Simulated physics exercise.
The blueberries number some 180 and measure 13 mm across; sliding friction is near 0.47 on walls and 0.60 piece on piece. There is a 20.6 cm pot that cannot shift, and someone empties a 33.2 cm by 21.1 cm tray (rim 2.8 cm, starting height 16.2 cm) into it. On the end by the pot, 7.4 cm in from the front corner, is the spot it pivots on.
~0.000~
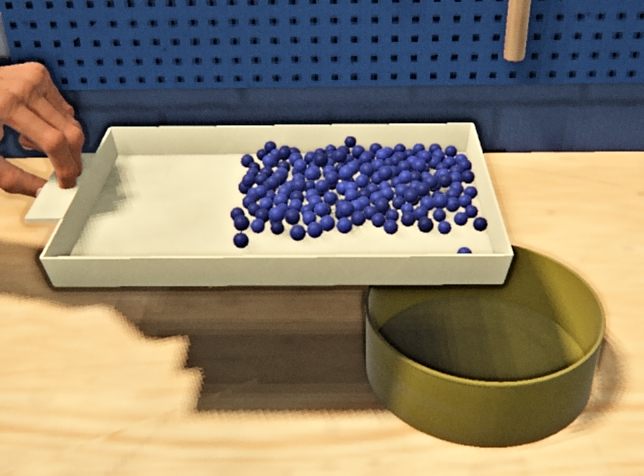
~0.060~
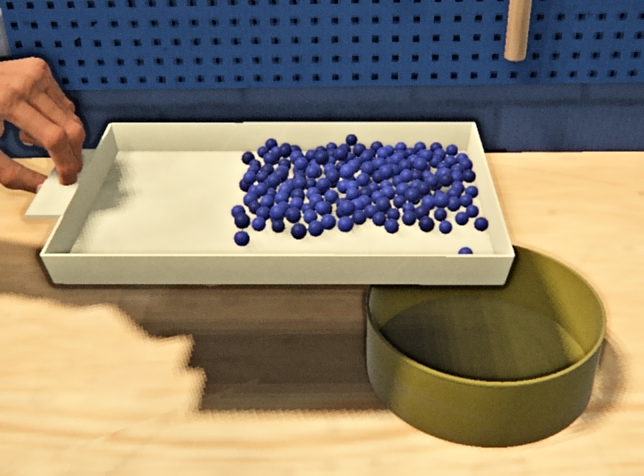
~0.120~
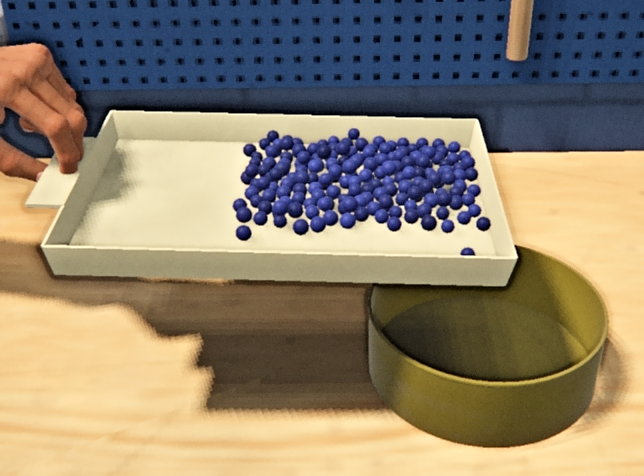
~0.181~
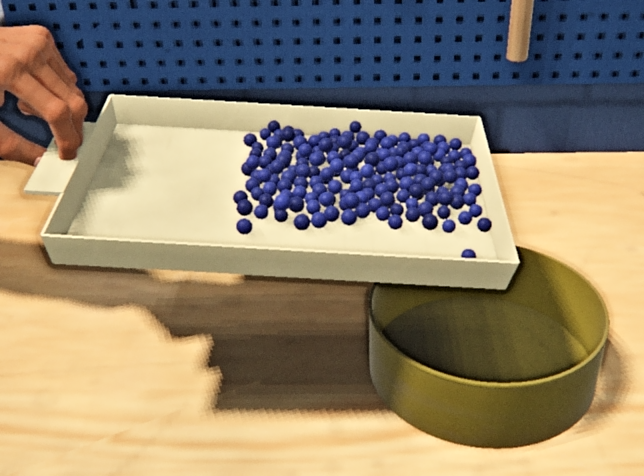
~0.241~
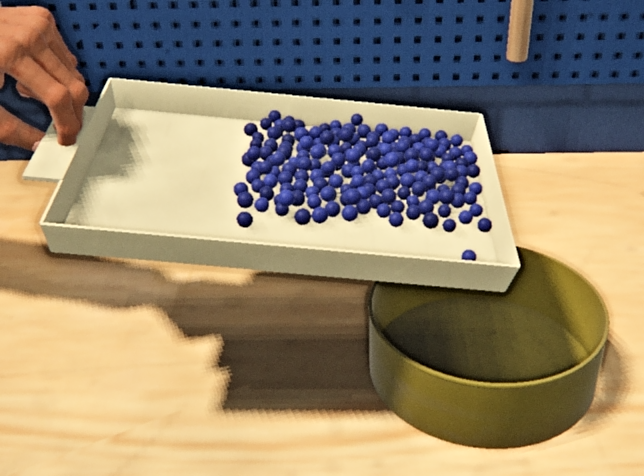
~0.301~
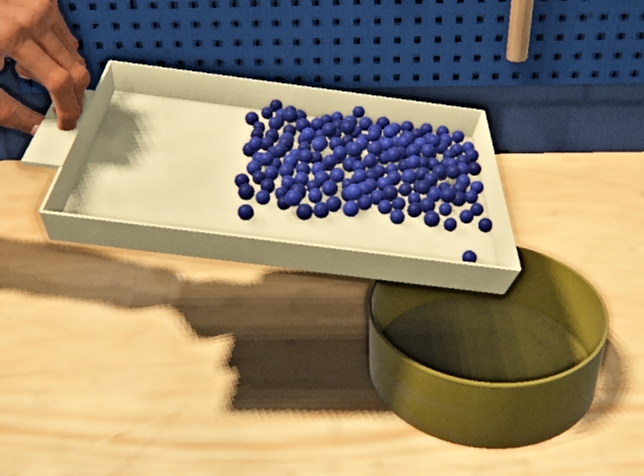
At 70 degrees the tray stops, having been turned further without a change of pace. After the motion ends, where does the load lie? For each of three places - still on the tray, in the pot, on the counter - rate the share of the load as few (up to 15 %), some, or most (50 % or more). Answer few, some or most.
Tray: Most; pot: Few; counter: Few.
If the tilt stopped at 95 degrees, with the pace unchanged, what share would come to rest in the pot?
In that case it comes to about 60 in a hundred.
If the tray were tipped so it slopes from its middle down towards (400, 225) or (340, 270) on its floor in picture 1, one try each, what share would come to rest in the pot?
The share comes to about 0 in a hundred, then about 0 in a hundred.
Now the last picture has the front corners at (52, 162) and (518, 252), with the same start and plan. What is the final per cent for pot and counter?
Pot 0; counter 0.
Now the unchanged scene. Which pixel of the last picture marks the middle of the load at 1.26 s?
Approximately (463, 172) in the last picture.
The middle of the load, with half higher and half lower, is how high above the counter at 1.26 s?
Median height: Approx. 22 cm.
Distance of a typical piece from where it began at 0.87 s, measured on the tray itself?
It has moved some 6 cm from its start.
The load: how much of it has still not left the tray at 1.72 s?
Something like 95 percent, roughly.
After 0.87 s, tilt 39 degrees; the tray holds 100 %, the pot 0 %.
After 1.26 s, tilt 58 degrees; the tray holds 100 %, the pot 0 %.
After 1.72 s, tilt 70 degrees; the tray holds 95 %, the pot 0 %.
In the end, at 2.0 s, tray 95 %, pot 0 %, counter 0 %.
